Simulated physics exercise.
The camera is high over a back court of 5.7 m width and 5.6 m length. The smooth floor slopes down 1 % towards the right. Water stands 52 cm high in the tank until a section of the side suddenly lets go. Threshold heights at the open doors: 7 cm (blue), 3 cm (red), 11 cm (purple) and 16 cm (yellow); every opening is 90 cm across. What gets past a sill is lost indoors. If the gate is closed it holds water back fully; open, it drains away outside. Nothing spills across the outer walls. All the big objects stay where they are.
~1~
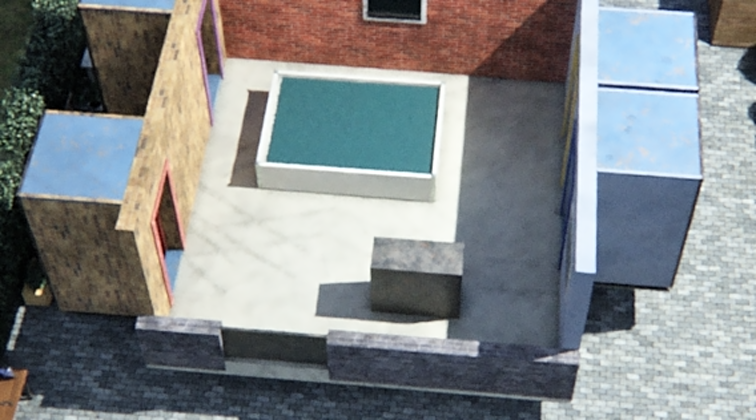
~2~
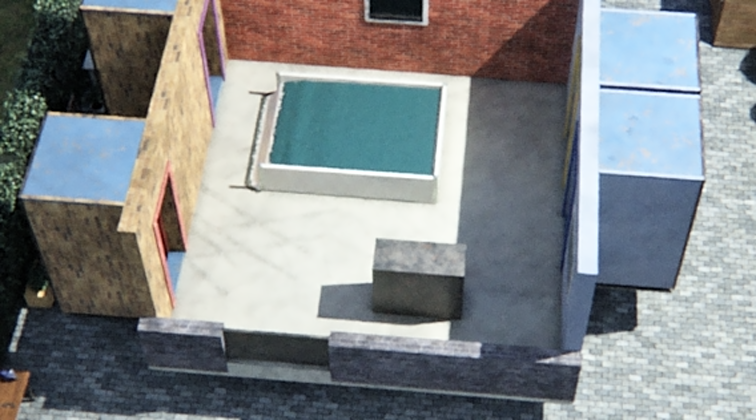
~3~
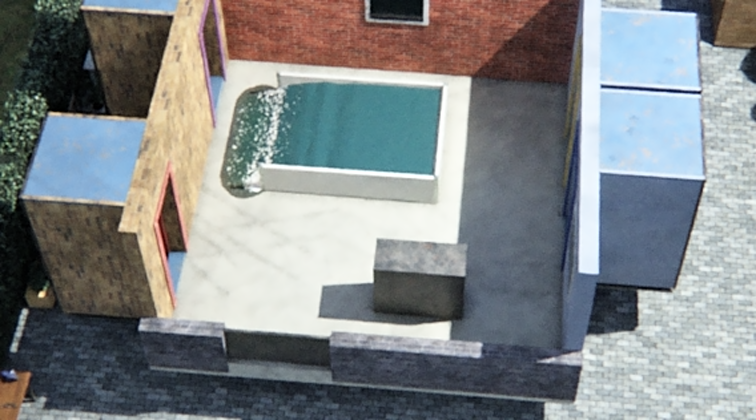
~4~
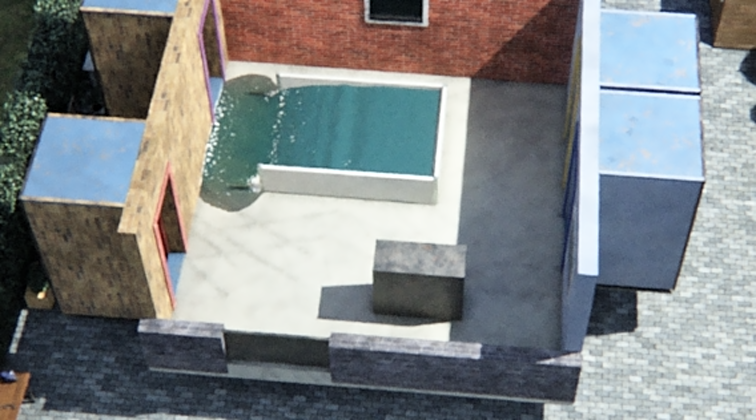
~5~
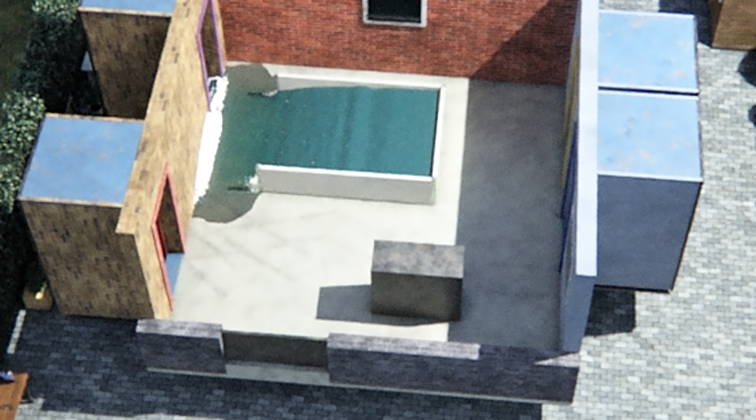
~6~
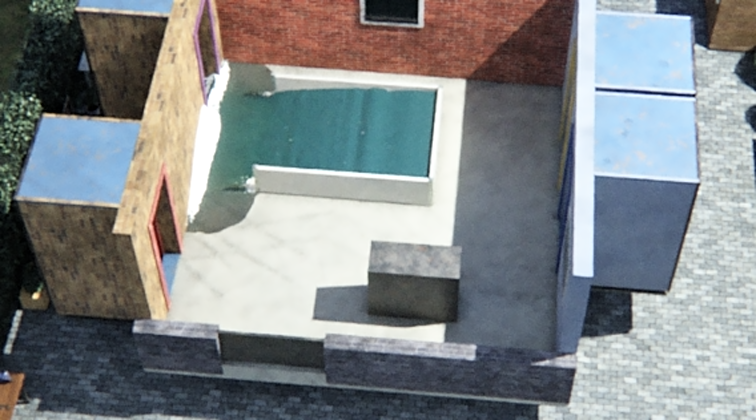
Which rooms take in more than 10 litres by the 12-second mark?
The water let in: At the blue door it exceeds the limit; at the red door it exceeds the limit; at the purple door it exceeds the limit; at the yellow door it does not reach the limit.
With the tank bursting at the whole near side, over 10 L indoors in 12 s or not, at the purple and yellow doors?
Against that limit: Purple under, yellow below.
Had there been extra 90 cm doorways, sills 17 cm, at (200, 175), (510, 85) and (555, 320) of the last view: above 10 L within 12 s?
In turn: Above, below, under.
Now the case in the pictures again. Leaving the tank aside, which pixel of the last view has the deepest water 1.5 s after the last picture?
Near (223, 70).
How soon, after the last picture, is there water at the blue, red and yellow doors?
Blue 4.5 s, red 0.5 s, yellow 3.4 s.
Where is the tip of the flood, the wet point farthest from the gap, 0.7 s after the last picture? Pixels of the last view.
Around (172, 293).
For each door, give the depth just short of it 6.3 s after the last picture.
In cm: Blue 11, red 5, purple 8, yellow 7.
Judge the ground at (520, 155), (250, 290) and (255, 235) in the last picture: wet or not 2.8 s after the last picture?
In that order: Still dry, under water, flooded.
Then, 0.7 s after the last picture water covers 15 % of the floor and is deepest (38 cm) near (225, 62); blue door not reached, red door 4 cm at the sill, 0 L in, purple door 31 cm at the sill, 79 L in, yellow door not reached.
Then, 1.5 s after the last picture water covers 35 % of the floor and is deepest (40 cm) near (223, 70); blue door not reached, red door 6 cm at the sill, 1 L in, purple door 31 cm at the sill, 177 L in, yellow door not reached.
Then, 2.8 s after the last picture water covers 50 % of the floor and is deepest (26 cm) near (221, 78); blue door not reached, red door 6 cm at the sill, 9 L in, purple door 24 cm at the sill, 299 L in, yellow door not reached.
Then, 6.3 s after the last picture water covers 90 % of the floor and is deepest (16 cm) near (535, 378); blue door 11 cm at the sill, 11 L in, red door 5 cm at the sill, 28 L in, purple door 8 cm at the sill, 353 L in, yellow door 7 cm at the sill, 0 L in.
Then, 11.3 s after the last picture water covers 100 % of the floor and is deepest (12 cm) near (161, 345); blue door 8 cm at the sill, 53 L in, red door 4 cm at the sill, 40 L in, purple door 8 cm at the sill, 353 L in, yellow door 9 cm at the sill, 0 L in.
